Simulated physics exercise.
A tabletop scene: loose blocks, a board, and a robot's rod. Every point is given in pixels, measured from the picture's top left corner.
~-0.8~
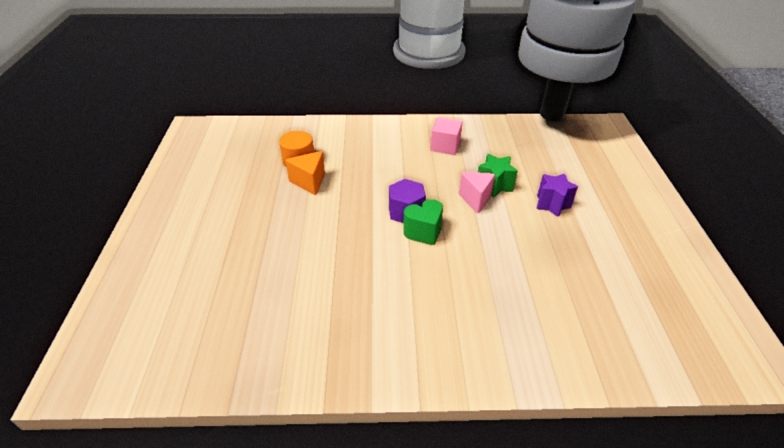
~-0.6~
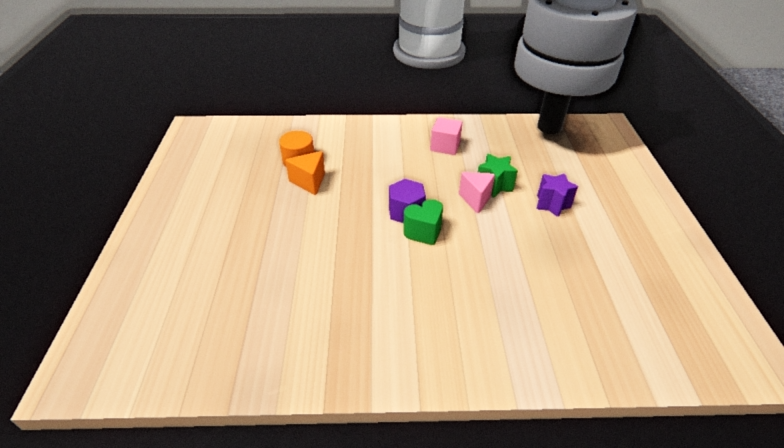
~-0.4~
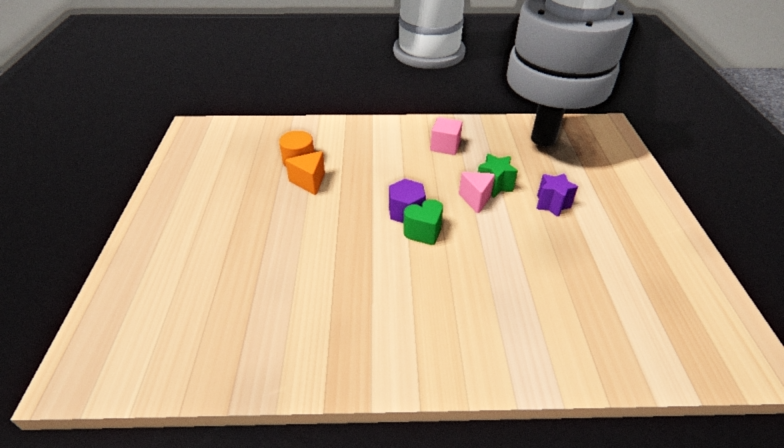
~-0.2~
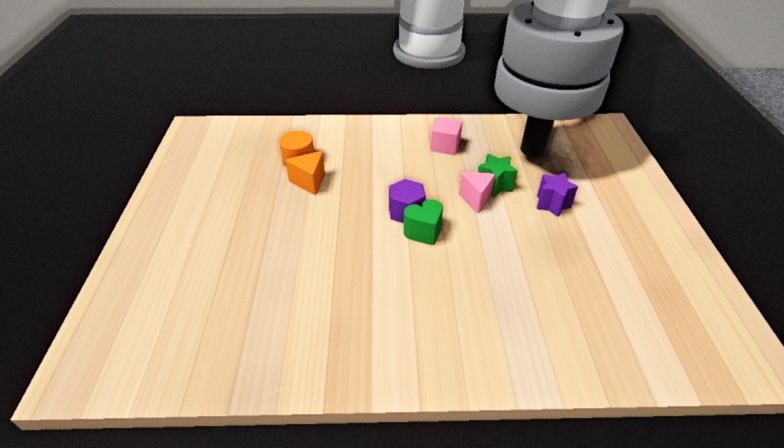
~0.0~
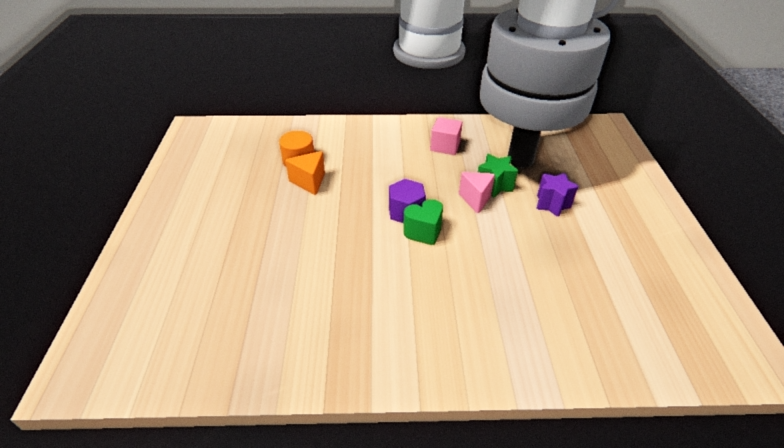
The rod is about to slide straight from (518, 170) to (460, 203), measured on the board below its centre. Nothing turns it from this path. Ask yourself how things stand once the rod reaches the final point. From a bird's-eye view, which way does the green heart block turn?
Looking down, my answer is that the green heart block rotates clockwise.
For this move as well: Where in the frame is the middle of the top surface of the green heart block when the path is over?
I expect it at (412, 221).
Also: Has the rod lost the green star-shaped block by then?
No
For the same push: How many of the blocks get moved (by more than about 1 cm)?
Three or more blocks move more than 1 cm.
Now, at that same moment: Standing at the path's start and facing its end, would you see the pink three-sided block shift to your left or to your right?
Displaced left.
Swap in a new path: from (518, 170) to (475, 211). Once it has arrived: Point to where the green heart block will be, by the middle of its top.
It should be at about (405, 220).
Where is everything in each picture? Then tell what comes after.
The first frame shows tip of the rod at (552, 116), middles of tops, purple hexagon at (407, 190), green heart block at (426, 210), pink three-sided block at (479, 179), green star-shaped block at (499, 164).
The second frame shows rod at (549, 128), nothing pushed.
The third frame shows rod at (543, 140), nothing pushed.
The fourth frame shows rod at (533, 150), nothing pushed.
The fifth frame shows rod at (520, 160), purple hexagon at (407, 190), green heart block at (426, 210), pink three-sided block at (479, 179), green star-shaped block at (499, 164).
The first path, step by step. One third of the way, rod at (500, 171); pink three-sided block at (468, 188), turned 15° clockwise; green star-shaped block at (486, 175), turned 15° anticlockwise.
Two thirds of the way, rod at (481, 182); pink three-sided block at (454, 204); green star-shaped block at (468, 188), turned 25° anticlockwise.
At the end, rod at (461, 193); purple hexagon unmoved; green heart block at (412, 221), turned 40° clockwise; pink three-sided block at (450, 222); green star-shaped block at (455, 200), turned 55° anticlockwise.
